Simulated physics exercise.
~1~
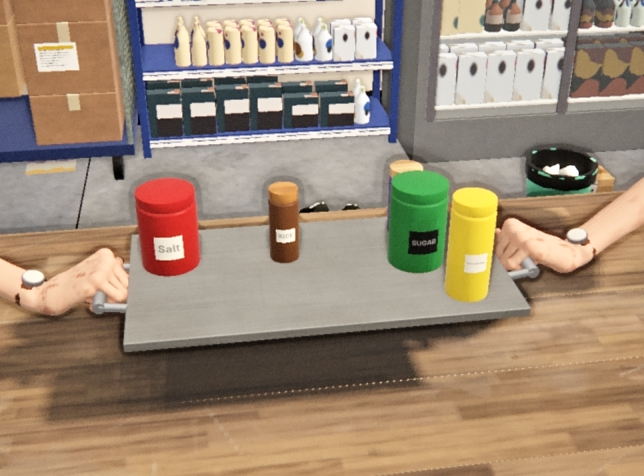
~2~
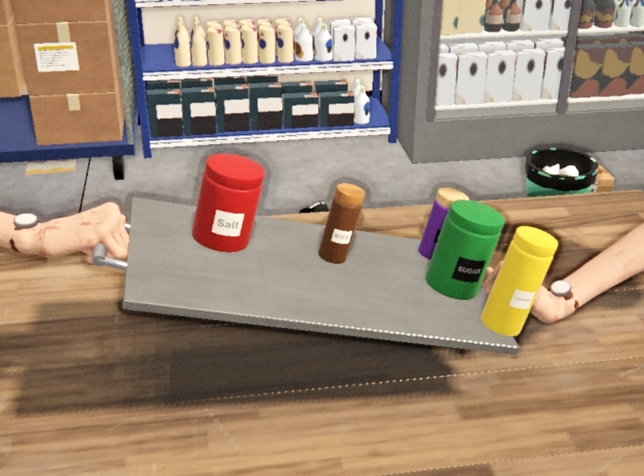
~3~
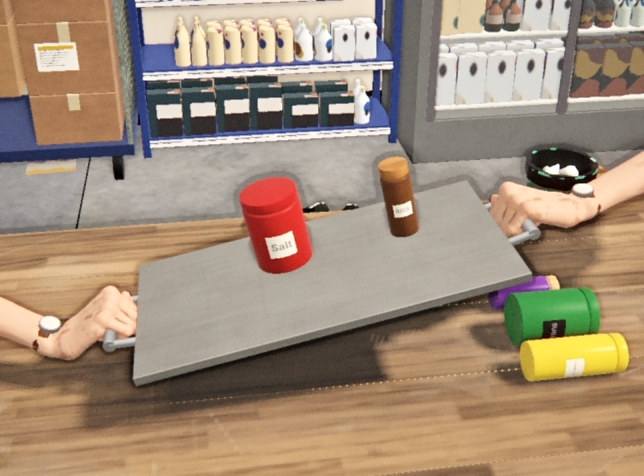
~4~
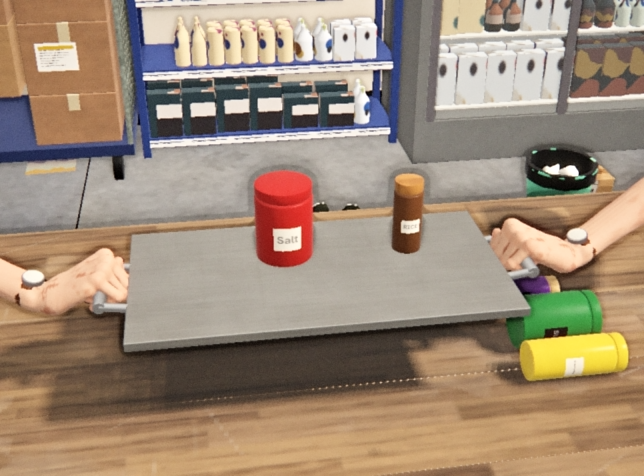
A red jar and a brown shaker stayed upright on a gray tray after two hands tipped it right, then left, and leveled it, while the green and yellow jars and a purple shaker slid off the right end and ended up lying on the table.
